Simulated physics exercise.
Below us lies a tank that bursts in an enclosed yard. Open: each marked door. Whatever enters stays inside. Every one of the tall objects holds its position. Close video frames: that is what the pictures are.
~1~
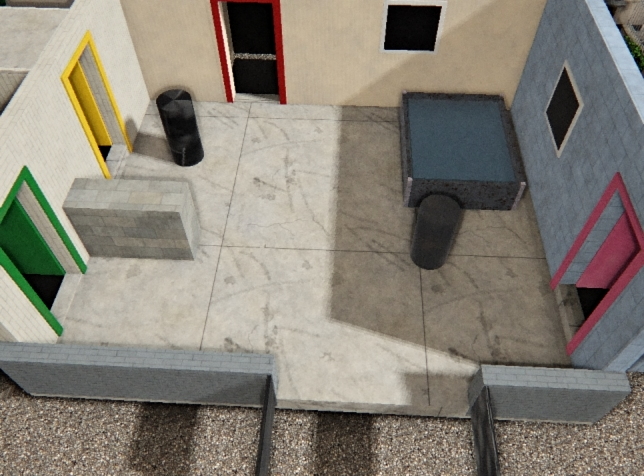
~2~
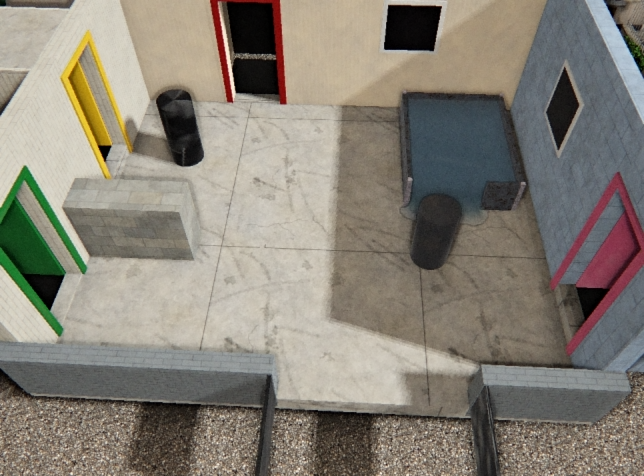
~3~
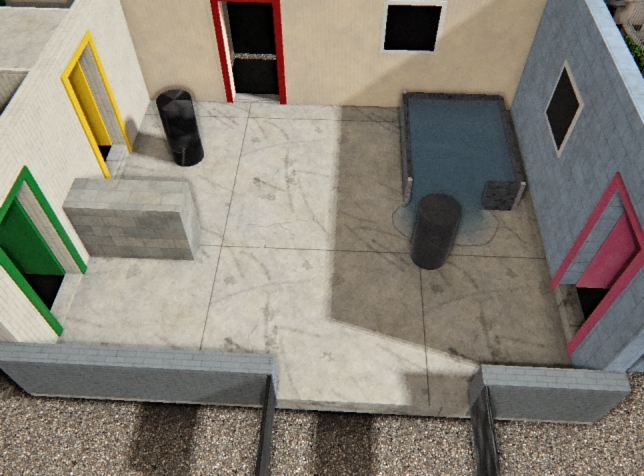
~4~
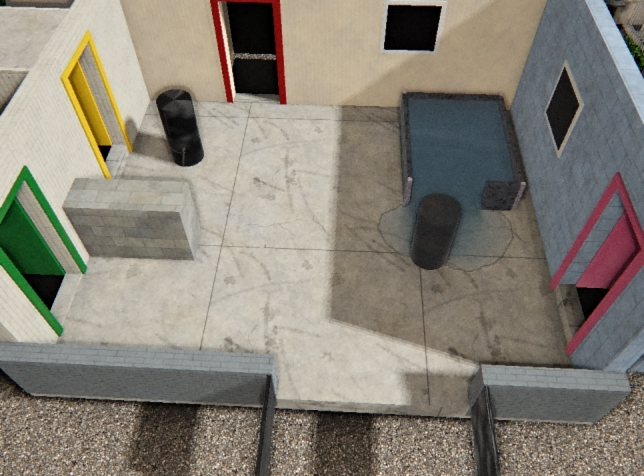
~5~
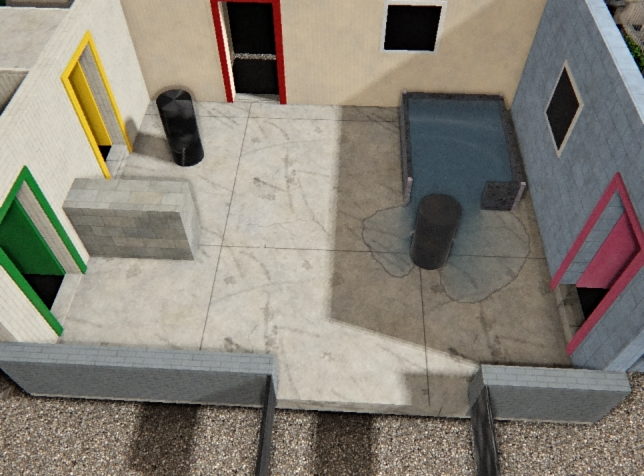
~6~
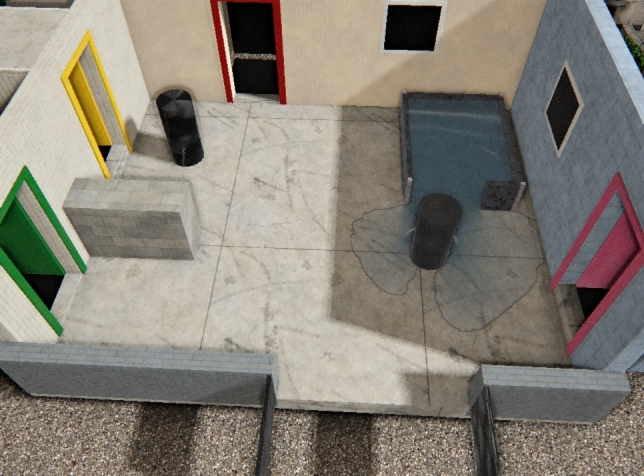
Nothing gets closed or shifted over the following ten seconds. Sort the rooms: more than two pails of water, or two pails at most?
Red door - two pails at most; pink door - two pails at most; yellow door - two pails at most; green door - more than two pails.
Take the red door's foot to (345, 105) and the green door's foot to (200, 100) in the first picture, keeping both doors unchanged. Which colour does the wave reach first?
It's the one in pink.
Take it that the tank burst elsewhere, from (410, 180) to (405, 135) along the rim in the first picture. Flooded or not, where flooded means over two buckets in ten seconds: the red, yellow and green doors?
In that case the red one breaks the limit, the yellow one stays within bounds and the green one breaks the limit.
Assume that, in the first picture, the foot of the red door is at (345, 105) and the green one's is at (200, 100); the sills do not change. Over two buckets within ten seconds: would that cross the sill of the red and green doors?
As it turns out, the red door keeps within it while the green door keeps within it.
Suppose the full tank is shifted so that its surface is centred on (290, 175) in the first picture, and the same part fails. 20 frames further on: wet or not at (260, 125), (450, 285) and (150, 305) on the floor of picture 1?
Going through them in turn: Still bare, still bare and waterlogged.
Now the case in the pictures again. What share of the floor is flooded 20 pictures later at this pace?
Roughly 55 percent, I reckon.
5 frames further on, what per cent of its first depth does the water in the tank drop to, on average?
Close to 68 %.
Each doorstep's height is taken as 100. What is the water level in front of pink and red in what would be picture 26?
Around 90 in a hundred for the first and 0 in a hundred for the second.
A moment on, water covers 20 % of the floor; the red door not reached, the pink door wet at the sill, nothing in, the yellow door not reached, the green door not reached.
Next, water covers 40 % of the floor; the red door not reached, the pink door wet at the sill, nothing in, the yellow door not reached, the green door not reached.
Then, water covers 55 % of the floor; the red door not reached, the pink door wet at the sill, nothing in, the yellow door not reached, the green door wet at the sill, nothing in.
Later, water covers 65 % of the floor; the red door not reached, the pink door wet at the sill, nothing in, the yellow door wet at the sill, nothing in, the green door over two buckets in.
In the end, water covers 75 % of the floor; the red door not reached, the pink door wet at the sill, nothing in, the yellow door wet at the sill, nothing in, the green door far over two buckets in.
